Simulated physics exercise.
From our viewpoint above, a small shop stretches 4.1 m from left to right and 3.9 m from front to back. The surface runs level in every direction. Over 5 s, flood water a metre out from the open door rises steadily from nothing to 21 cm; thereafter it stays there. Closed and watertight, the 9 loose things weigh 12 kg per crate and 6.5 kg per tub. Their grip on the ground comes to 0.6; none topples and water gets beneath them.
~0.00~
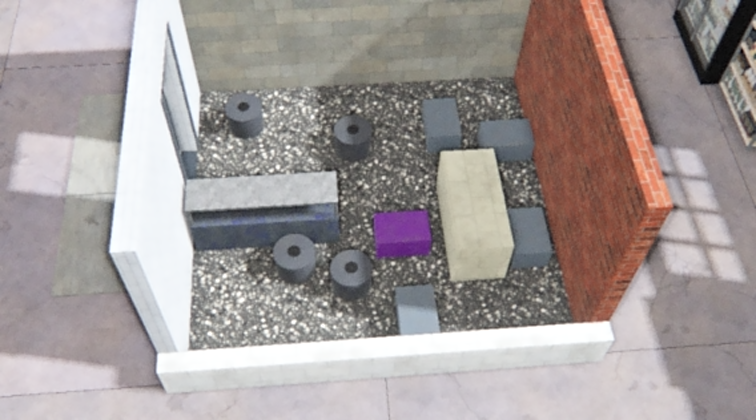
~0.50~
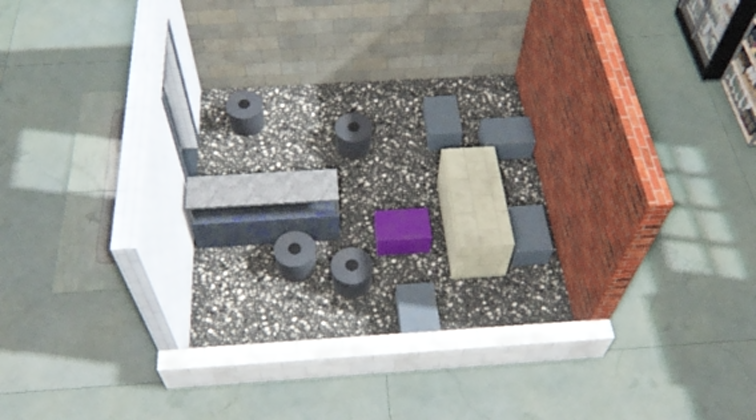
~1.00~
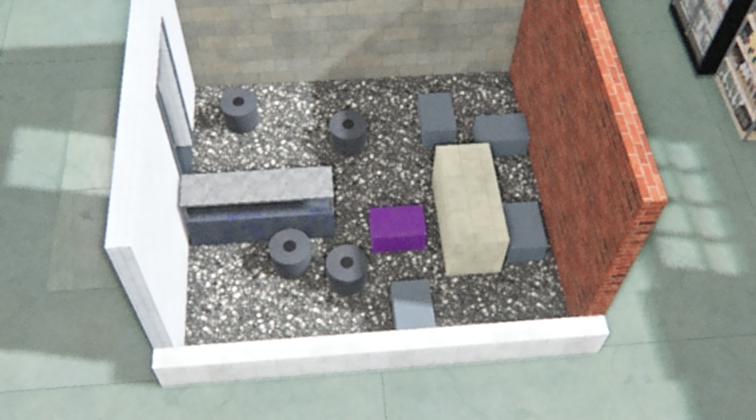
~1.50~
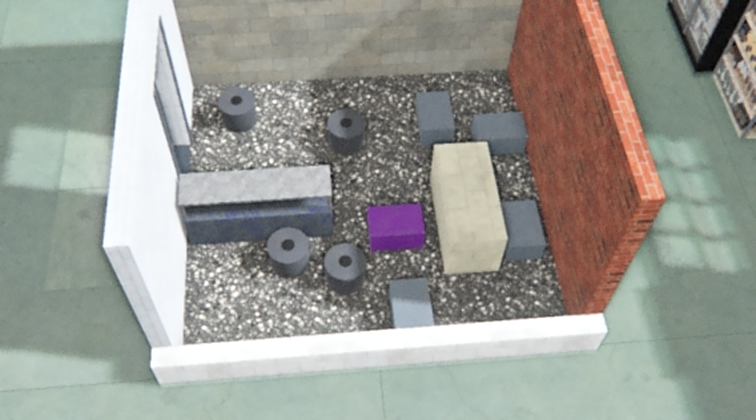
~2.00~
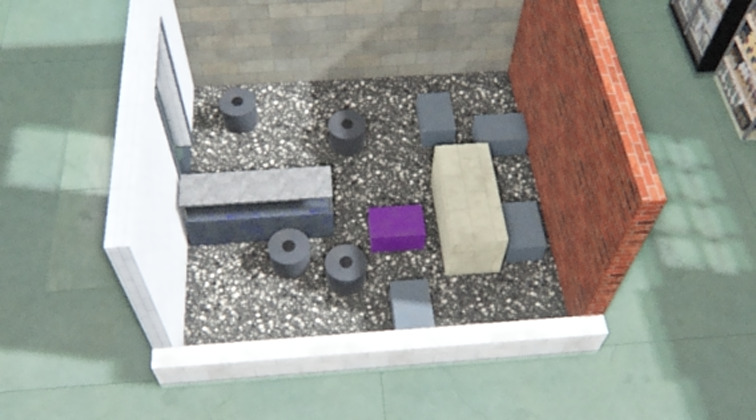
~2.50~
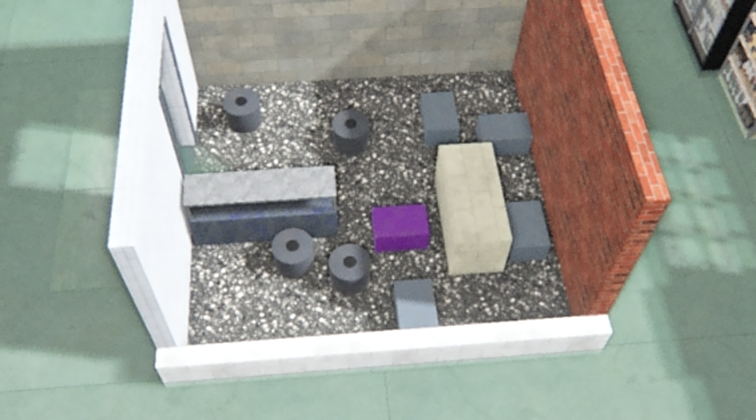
To begin with, a purple crate sits among grey blocks, dark round stools and a pale table on a small shop's speckled floor, while the ground outside turns from greyish to green. The view shifts slightly but the objects stay put, and lastly a small greenish patch of water appears beside the left wall.
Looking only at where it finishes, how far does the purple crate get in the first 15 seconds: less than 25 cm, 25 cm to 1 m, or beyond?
Looks like it will shift a fair bit.
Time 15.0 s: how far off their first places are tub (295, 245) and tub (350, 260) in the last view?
Shifts: 100 cm / 140 cm.
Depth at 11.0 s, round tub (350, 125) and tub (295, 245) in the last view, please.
I'd put it at 13 cm and 1 cm respectively.
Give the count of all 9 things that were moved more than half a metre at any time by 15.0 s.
I get 9.
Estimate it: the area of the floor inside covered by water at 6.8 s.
About 8.5 m2 is covered.
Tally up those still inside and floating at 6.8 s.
My tally comes to 1.
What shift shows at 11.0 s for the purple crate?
Close to 0 cm.
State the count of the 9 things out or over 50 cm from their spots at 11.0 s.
At that time I count 4.
After 3.5 s the purple crate is near (401, 221), 0.0 m from its start, aground; 0 afloat.
After 6.8 s the purple crate is near (401, 221), 0.0 m from its start, aground; 1 afloat.
After 11.0 s the purple crate is near (401, 221), 0.0 m from its start, aground; 5 afloat.
After 15.0 s the purple crate is near (346, 237), 0.6 m from its start, afloat; 9 afloat.
